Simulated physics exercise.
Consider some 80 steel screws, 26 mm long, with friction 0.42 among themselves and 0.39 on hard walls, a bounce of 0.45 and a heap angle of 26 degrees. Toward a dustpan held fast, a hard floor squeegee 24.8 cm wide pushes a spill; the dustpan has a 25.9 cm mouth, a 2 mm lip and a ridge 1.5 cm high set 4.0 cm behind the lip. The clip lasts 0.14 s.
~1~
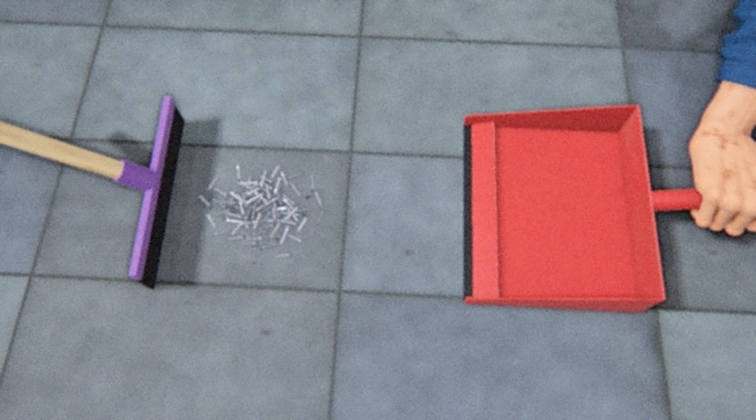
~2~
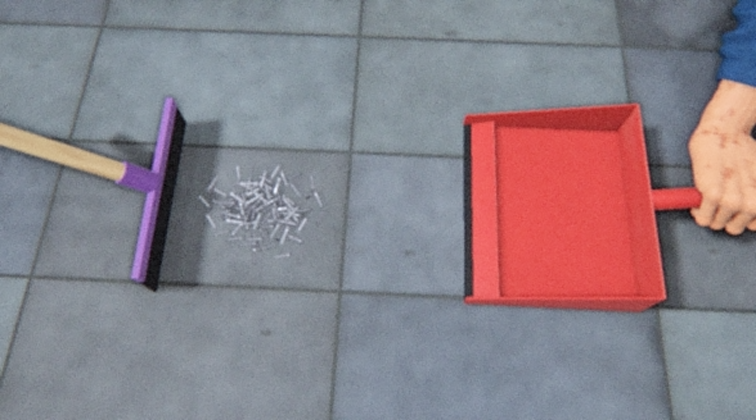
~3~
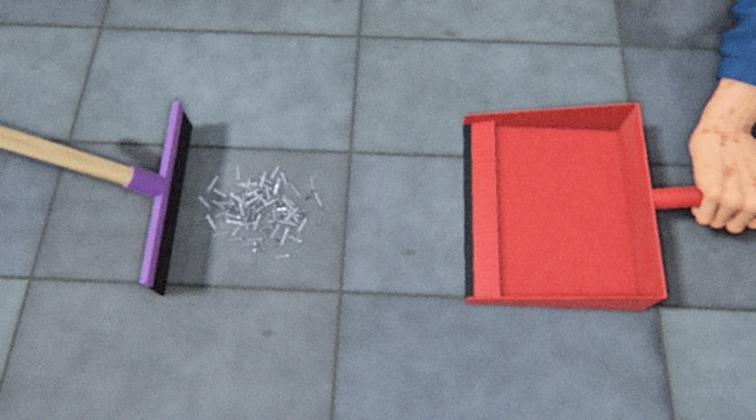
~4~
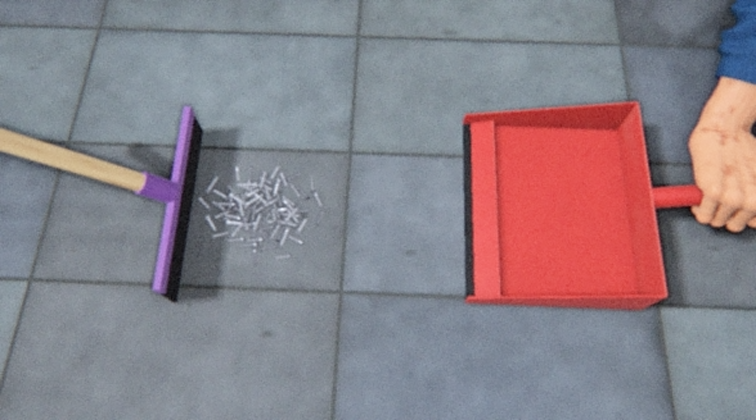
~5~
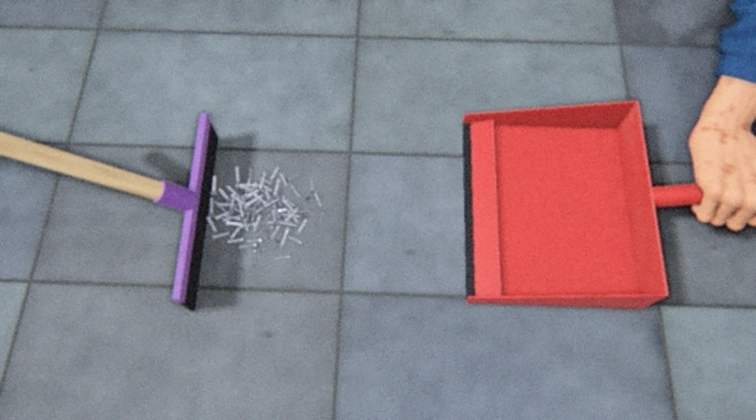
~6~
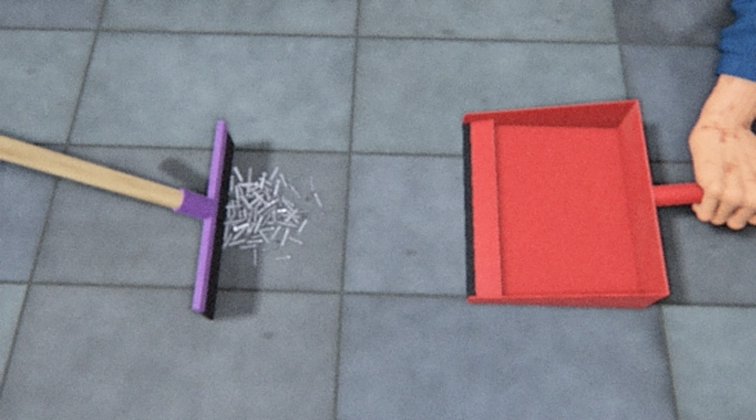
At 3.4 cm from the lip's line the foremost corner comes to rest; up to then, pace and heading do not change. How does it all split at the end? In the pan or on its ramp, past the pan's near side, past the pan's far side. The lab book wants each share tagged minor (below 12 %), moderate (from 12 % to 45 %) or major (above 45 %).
Pan: A moderate quantity; near side: A moderate quantity; far side: Not much.
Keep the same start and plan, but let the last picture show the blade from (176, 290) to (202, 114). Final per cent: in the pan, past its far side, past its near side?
You'd see pan at 10, far at 0 and near at 5.
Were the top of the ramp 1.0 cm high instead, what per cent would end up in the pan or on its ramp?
Roughly 25 per cent.
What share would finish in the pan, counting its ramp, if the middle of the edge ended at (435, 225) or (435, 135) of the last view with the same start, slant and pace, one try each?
I'd expect around 35 percent, then around 30 percent.
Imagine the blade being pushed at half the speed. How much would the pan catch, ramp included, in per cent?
Share: Near 5 %.
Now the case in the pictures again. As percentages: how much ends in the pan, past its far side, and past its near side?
The pan ends at 20 per cent, the near side at 15 per cent and the far side at 0 per cent.
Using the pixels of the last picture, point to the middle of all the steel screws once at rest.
Centre at rest: Approx. (461, 255) px.
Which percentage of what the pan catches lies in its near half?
Roughly 100 percent.
Then, 0.16 s after the last picture, middle of the blade 17 cm from the lip; 0 % over the lip, far side 0 %, near side 0 %.
Then, 0.27 s after the last picture, middle of the blade 7 cm from the lip; 0 % over the lip, far side 0 %, near side 10 %.
Then, 0.51 s after the last picture, middle of the blade 4 cm from the lip; 20 % over the lip, far side 0 %, near side 15 %.
In the end, pan 20 %, near side 15 %, far side 0 %, in front of the lip or behind the blade 65 %.
